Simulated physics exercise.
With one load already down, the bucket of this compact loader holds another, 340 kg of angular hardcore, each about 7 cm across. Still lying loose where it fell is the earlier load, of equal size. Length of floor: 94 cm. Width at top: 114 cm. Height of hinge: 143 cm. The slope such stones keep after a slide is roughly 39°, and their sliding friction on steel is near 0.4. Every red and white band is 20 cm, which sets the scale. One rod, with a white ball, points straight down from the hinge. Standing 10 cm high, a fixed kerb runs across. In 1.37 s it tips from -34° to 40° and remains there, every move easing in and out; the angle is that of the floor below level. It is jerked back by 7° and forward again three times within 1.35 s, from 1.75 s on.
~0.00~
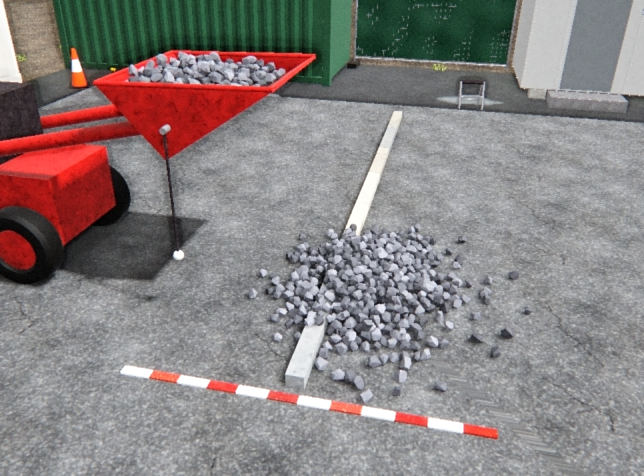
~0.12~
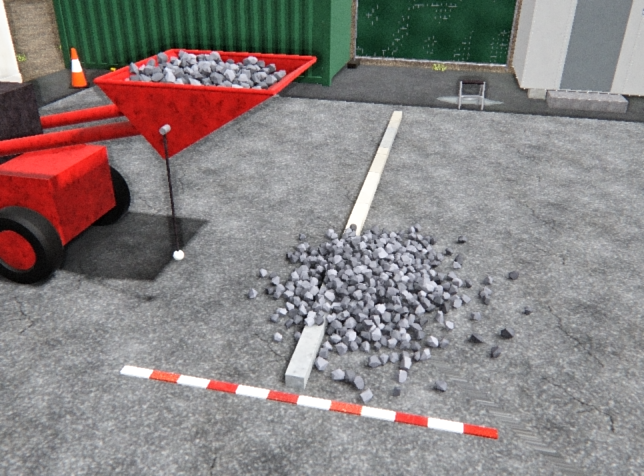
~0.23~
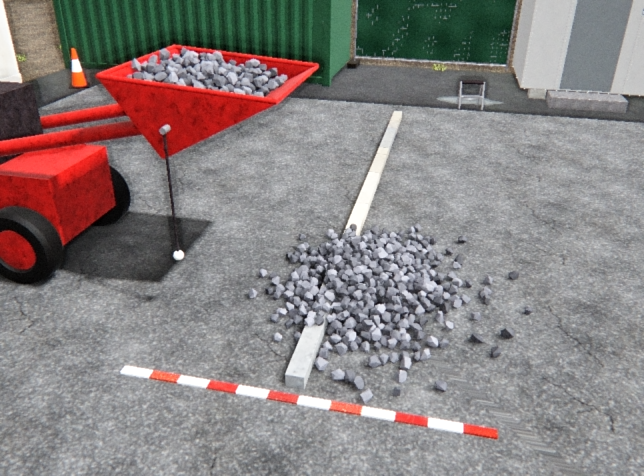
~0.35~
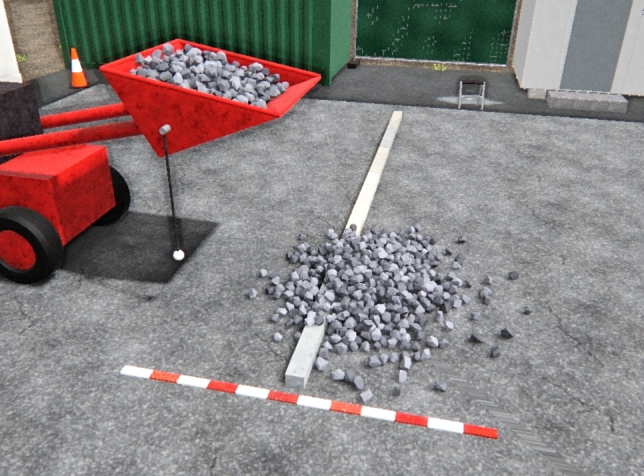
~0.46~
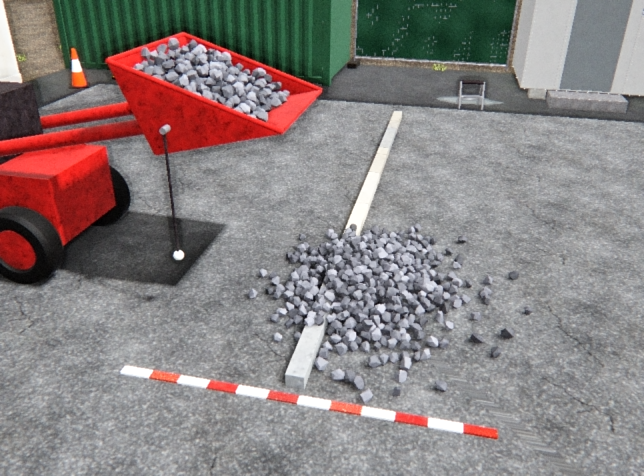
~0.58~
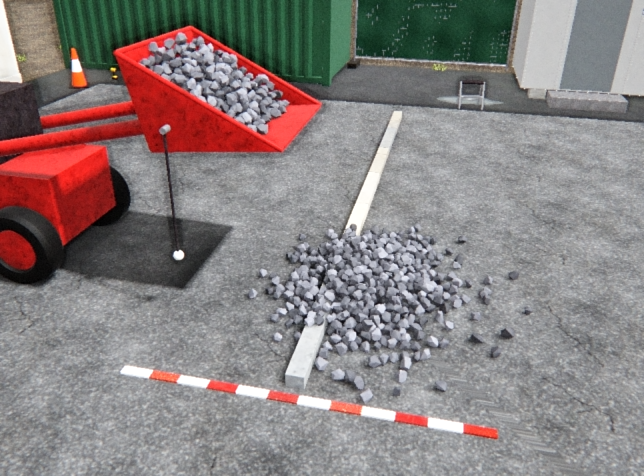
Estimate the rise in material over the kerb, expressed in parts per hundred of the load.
Close to 28 parts in a hundred.
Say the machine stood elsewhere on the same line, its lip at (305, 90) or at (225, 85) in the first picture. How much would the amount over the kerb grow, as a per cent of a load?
I'd say close to 65 per cent for one and close to 0 per cent for the other, in that order.
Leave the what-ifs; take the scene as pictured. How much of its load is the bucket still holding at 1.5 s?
65 %.
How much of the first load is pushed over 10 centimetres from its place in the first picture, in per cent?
Close to 0 per cent.
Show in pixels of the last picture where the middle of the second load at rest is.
Centre: Approx. (318, 266).
After 1.0 s the floor is at 29°; in per cent of one load, 100 in the bucket, 22 on this side of the kerb, 78 over the kerb; the foremost stones are at (499, 303).
After 1.5 s the floor is at 40°; in per cent of one load, 66 in the bucket, 56 on this side of the kerb, 78 over the kerb; the foremost stones are at (499, 303).
After 3.5 s the floor is at 40°; in per cent of one load, 0 in the bucket, 94 on this side of the kerb, 106 over the kerb; the foremost stones are at (500, 302).
After 6.2 s the floor is at 40°; in per cent of one load, 0 in the bucket, 94 on this side of the kerb, 106 over the kerb; the foremost stones are at (500, 302). Net gain over the kerb, 28.
